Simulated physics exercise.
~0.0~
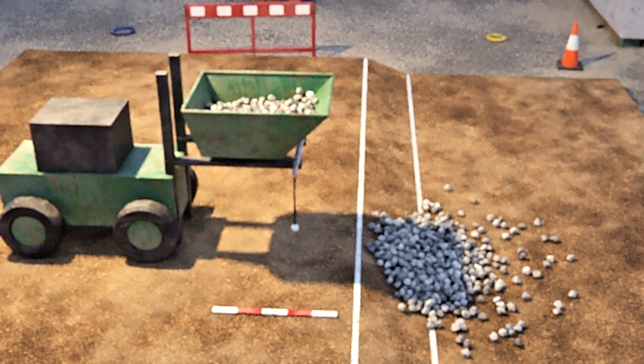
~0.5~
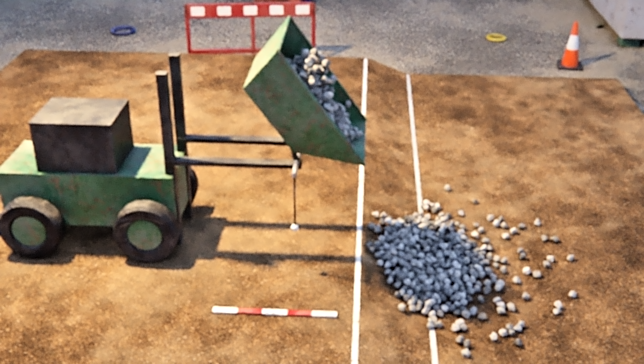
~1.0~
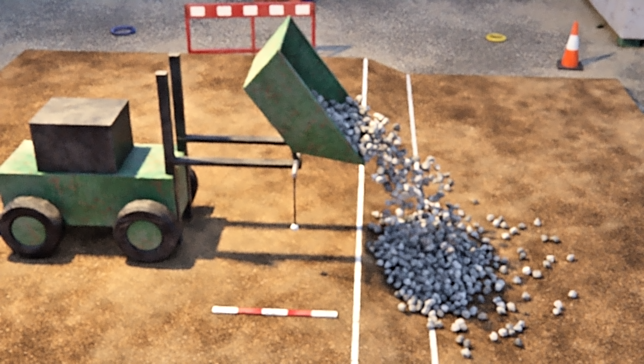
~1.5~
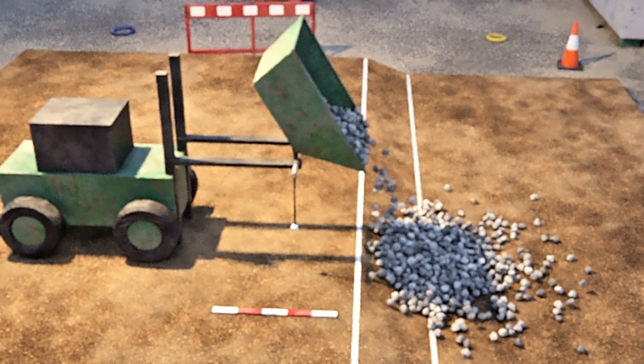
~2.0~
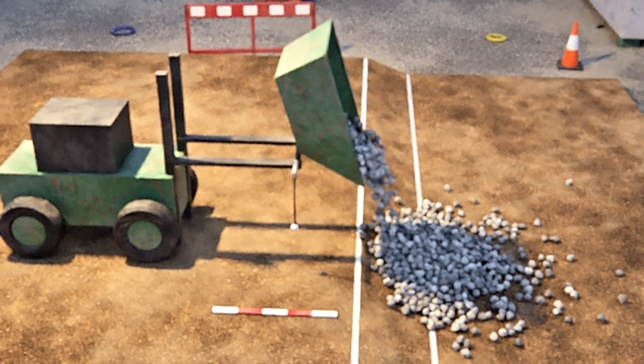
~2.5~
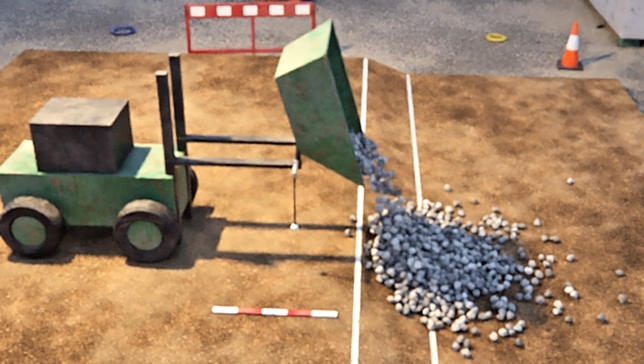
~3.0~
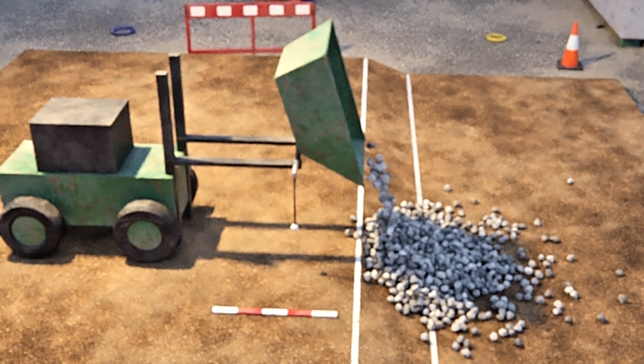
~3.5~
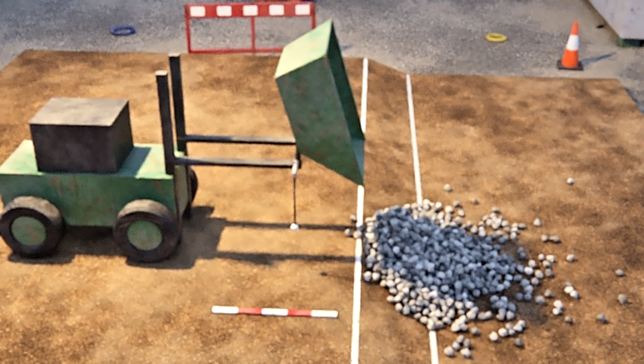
We see a green forklift tip its raised skip toward a pile of grey stones by two white lines, spilling its load onto the heap, then tilt it more steeply until it hangs empty above a larger, wider pile.
